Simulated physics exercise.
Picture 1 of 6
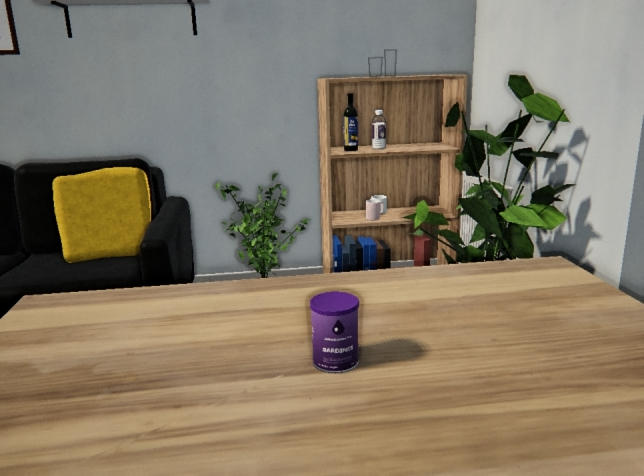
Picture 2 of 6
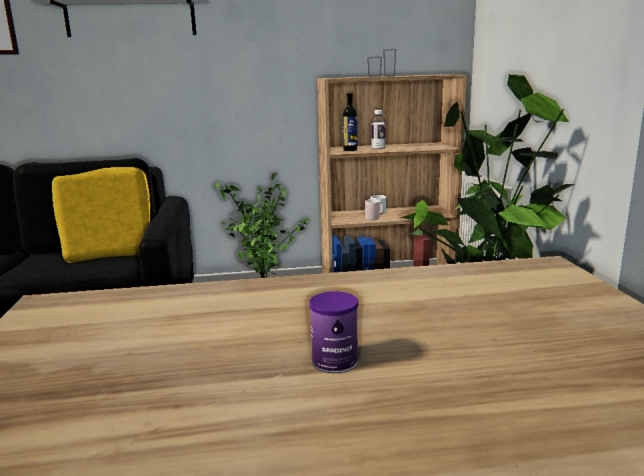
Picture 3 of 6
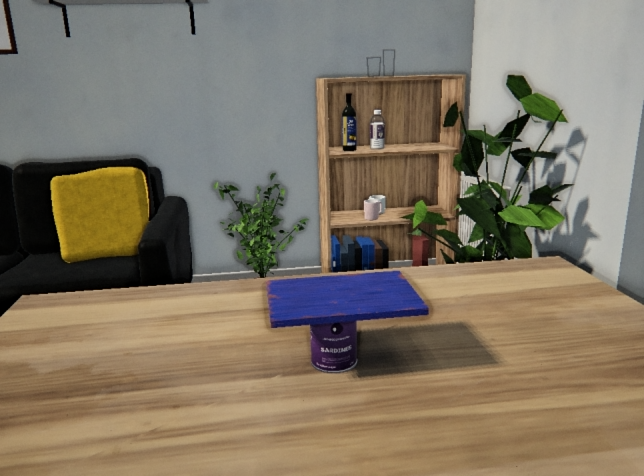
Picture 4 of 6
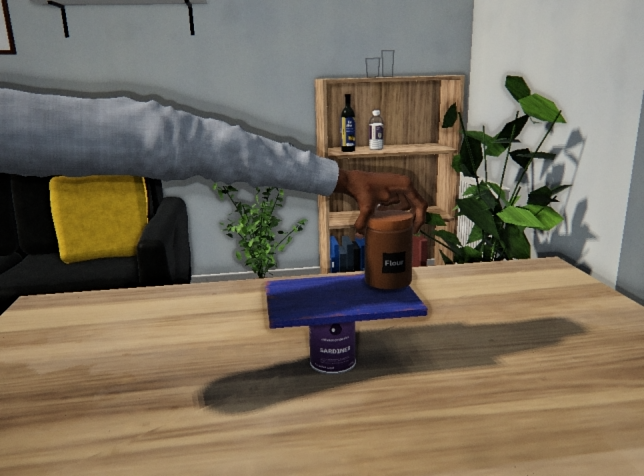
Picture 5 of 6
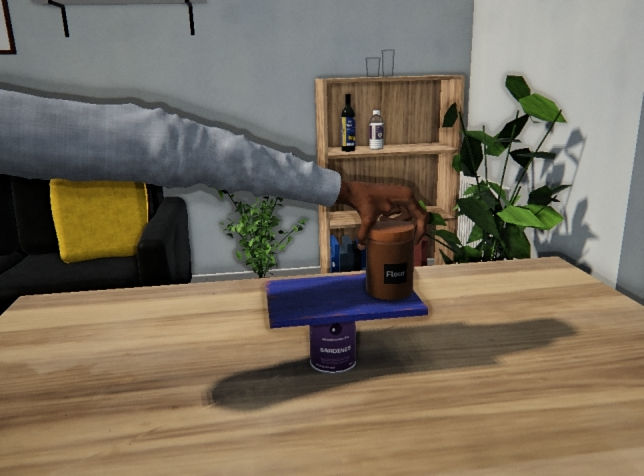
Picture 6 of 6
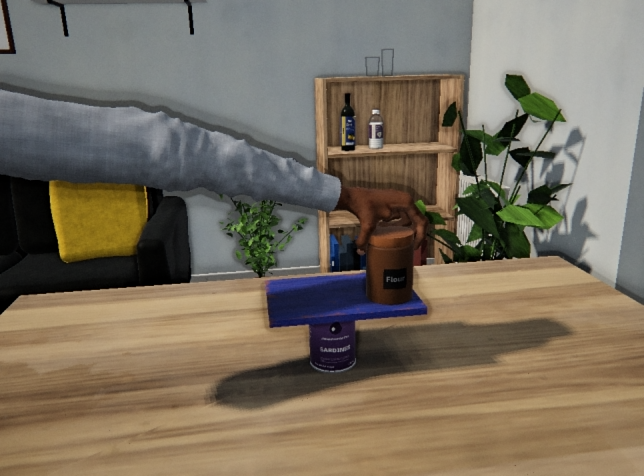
A purple tin stood alone on a wooden table, then a flat blue board appeared on top of it, and a hand reached in from the left and lowered a brown jar onto the board's right side.
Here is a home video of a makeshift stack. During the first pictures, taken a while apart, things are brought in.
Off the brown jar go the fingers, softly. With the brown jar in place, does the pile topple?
Yes, it topples.
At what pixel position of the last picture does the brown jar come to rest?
Look near (457, 349) in the final picture.
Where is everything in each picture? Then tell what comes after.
In the first picture, the last thing is not in view yet; purple tin (335, 332).
In the second picture, the last thing is not in view yet; purple tin (334, 332).
In the third picture, the last thing is not in view yet; purple tin (333, 332).
The fourth picture shows coming down; brown jar (388, 248); purple tin (332, 332).
The fifth picture shows coming down; brown jar (390, 259); purple tin (333, 332).
The sixth picture shows in place under the hand; brown jar (390, 264); purple tin (332, 331).
Then, 0.30 s after the last picture, brown jar now fallen; blue board tipped 37° from how it was.
Then, 0.40 s after the last picture, blue board tipped 66° from how it was.
Then, 0.50 s after the last picture, blue board tipped 73° from how it was.
Then, 0.80 s after the last picture, blue board tipped 49° from how it was.
At rest, fallen, brown jar and blue board; purple tin in place. Seen from the same camera at the end, brown jar near (457, 349). The stack gives way.
